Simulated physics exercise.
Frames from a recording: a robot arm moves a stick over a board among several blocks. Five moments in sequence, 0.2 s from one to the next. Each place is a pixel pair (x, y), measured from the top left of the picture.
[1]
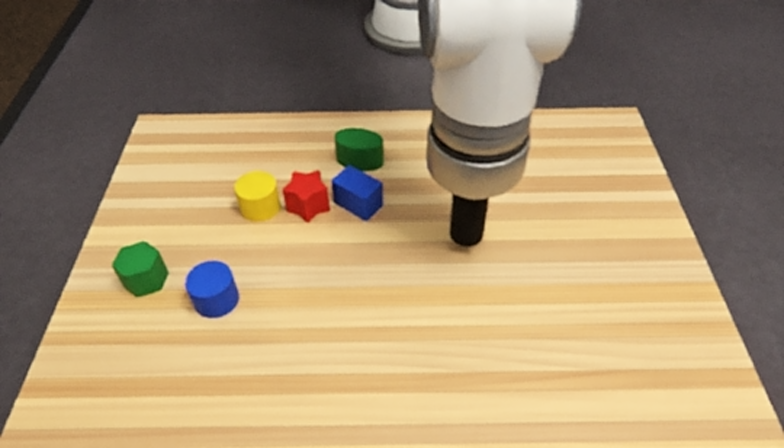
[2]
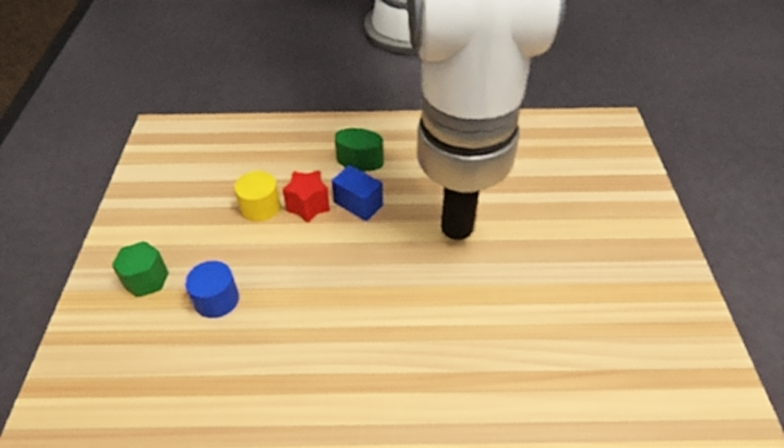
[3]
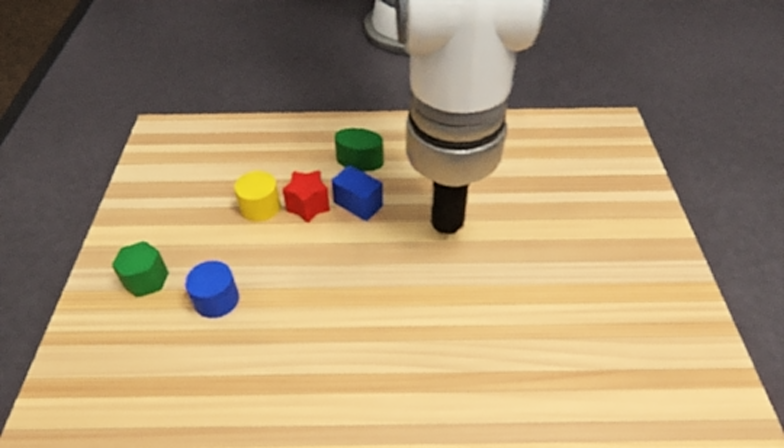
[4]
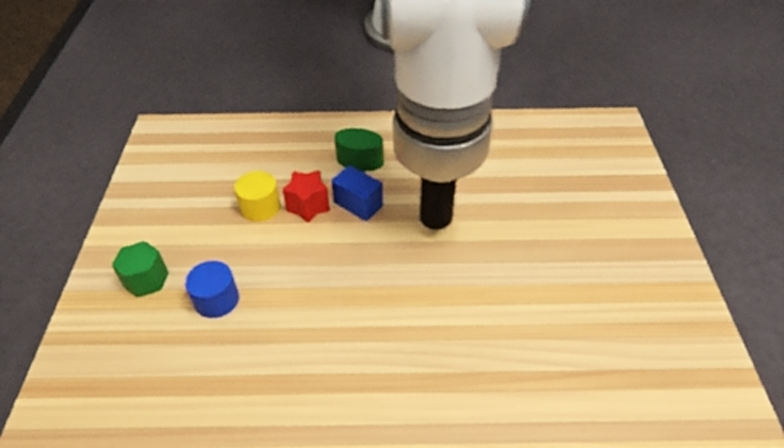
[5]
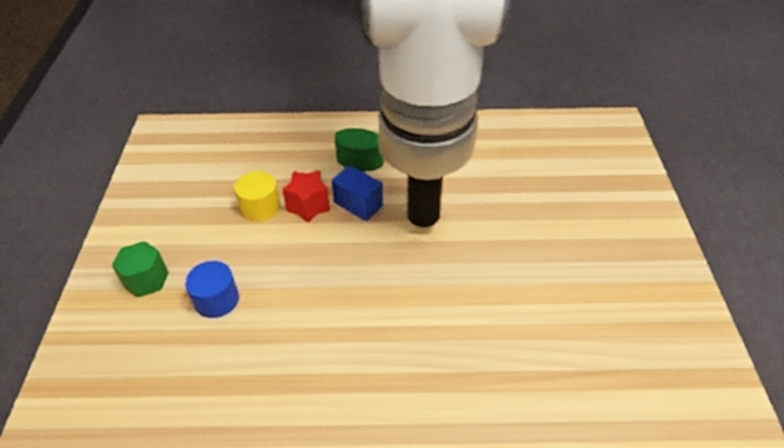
A white robot arm with a black stick slid a short way left across the wooden board, drawing nearer to the blue block, while all the colored blocks stayed where they were.
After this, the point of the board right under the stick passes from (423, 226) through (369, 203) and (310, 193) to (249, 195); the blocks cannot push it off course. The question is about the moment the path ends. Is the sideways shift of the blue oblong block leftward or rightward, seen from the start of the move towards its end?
Towards the right-hand side.
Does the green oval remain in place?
Going by the path, yes.
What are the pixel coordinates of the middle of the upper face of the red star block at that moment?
The centre of its top face lies at (209, 189).
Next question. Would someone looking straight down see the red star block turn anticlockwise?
Yes, that is how it ends up.
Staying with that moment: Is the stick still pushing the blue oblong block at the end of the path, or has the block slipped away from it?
Prediction: Slipped aside.
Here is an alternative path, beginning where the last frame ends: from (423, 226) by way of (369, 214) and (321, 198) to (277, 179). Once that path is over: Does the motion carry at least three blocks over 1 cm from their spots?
Yes
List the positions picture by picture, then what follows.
The first frame shows lower end of the stick (466, 234), tops of blocks, yellow round block (255, 184), red star block (305, 183), blue oblong block (357, 181), green oval (359, 138).
The second frame shows stick (458, 227), blocks as before.
The third frame shows stick (448, 222), blocks as before.
The fourth frame shows stick (436, 218), blocks as before.
The fifth frame shows stick (424, 216), yellow round block (255, 184), red star block (305, 183), blue oblong block (357, 181), green oval (359, 138).
The first path, step by step. One third of the way, stick (368, 193); red star block (291, 184), turned 20° anticlockwise; blue oblong block (330, 174), turned 15° anticlockwise.
Two thirds of the way, stick (307, 183); yellow round block (227, 191); red star block (267, 182), turned 45° anticlockwise; blue oblong block (278, 155).
At the end, stick (246, 185); yellow round block (179, 211); red star block (209, 189), turned 70° anticlockwise; blue oblong block (255, 146), turned 45° clockwise; green oval not moved.
